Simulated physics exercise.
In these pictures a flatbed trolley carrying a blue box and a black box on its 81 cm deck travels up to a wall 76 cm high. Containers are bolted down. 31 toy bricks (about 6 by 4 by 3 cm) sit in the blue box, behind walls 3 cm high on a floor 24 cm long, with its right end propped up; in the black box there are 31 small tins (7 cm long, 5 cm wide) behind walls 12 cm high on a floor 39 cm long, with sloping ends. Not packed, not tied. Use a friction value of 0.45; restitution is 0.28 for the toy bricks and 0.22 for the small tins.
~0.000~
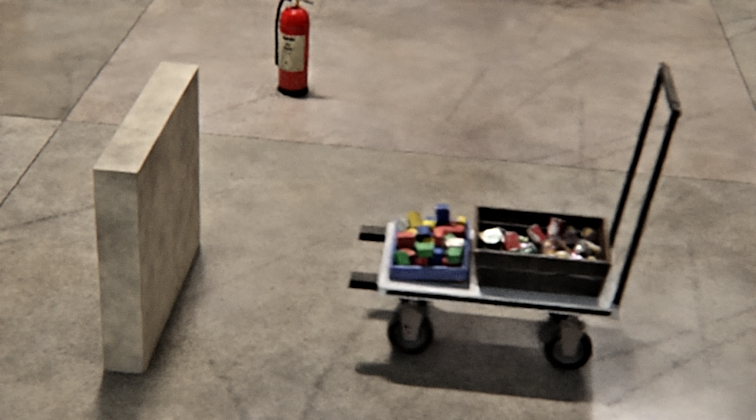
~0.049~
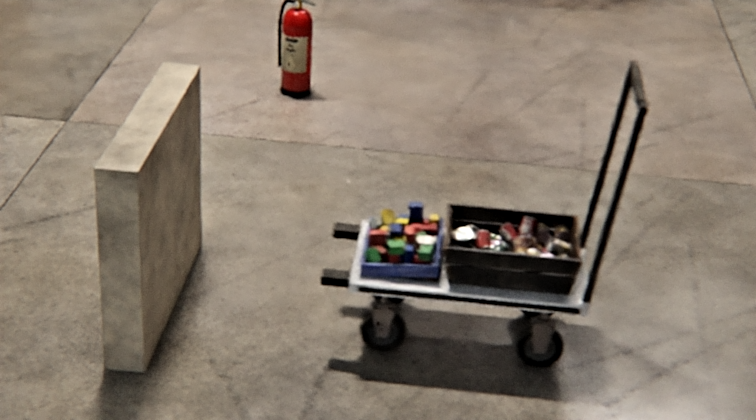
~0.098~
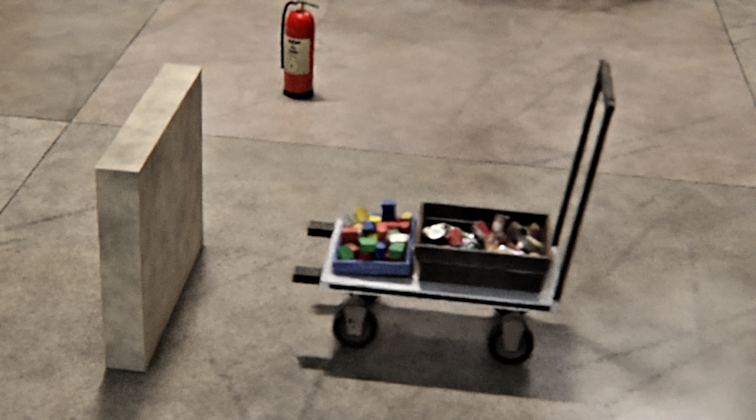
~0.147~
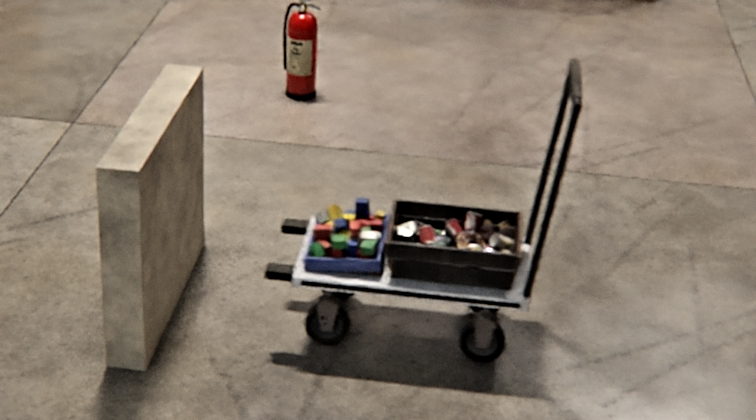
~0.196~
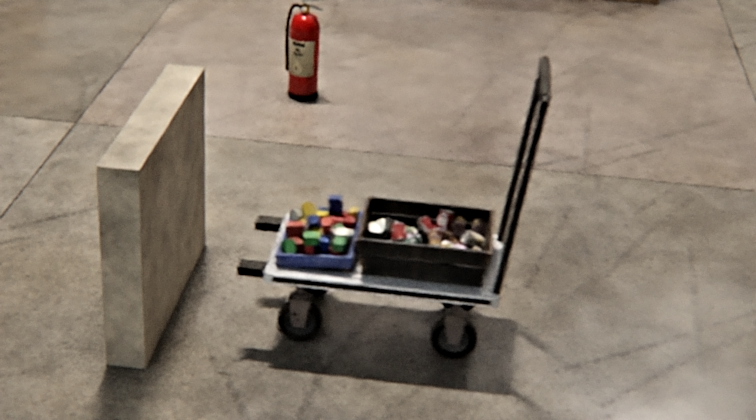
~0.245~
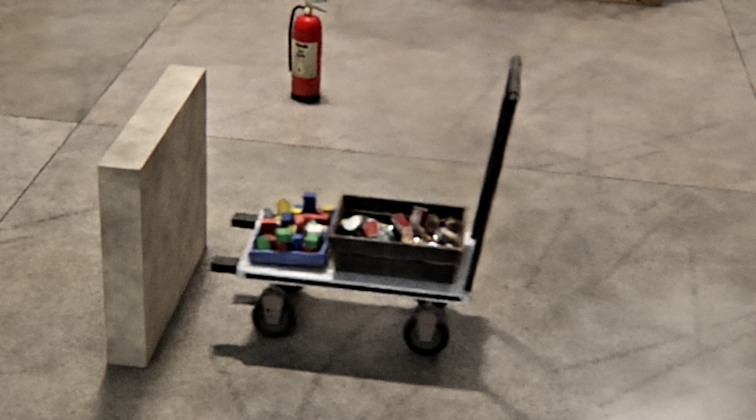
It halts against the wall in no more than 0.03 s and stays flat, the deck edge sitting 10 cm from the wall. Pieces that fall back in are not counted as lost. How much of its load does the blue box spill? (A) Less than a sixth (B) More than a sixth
Option B: More than a sixth.
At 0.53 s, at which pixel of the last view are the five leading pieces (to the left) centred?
They're centred near (183, 233).
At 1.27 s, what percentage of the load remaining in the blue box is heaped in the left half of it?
Some 50 % of what remains.
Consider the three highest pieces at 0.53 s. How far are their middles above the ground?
Mean height: Near 44 cm.
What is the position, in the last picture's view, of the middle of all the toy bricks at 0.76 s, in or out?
Around (235, 228) in pixels.
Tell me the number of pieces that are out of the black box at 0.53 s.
For the black box, some 0.
After 0.31 s, impact.
After 0.41 s, 3 of 31 out of the blue box and 0 of 31 out of the black box.
After 0.53 s, 9 of 31 out of the blue box and 0 of 31 out of the black box.
After 0.76 s, 9 of 31 out of the blue box and 0 of 31 out of the black box.
Outcome (at 1.27 s), 9 of 31 out of the blue box and 0 of 31 out of the black box. Asked share, 9 of 31, 29 per cent.
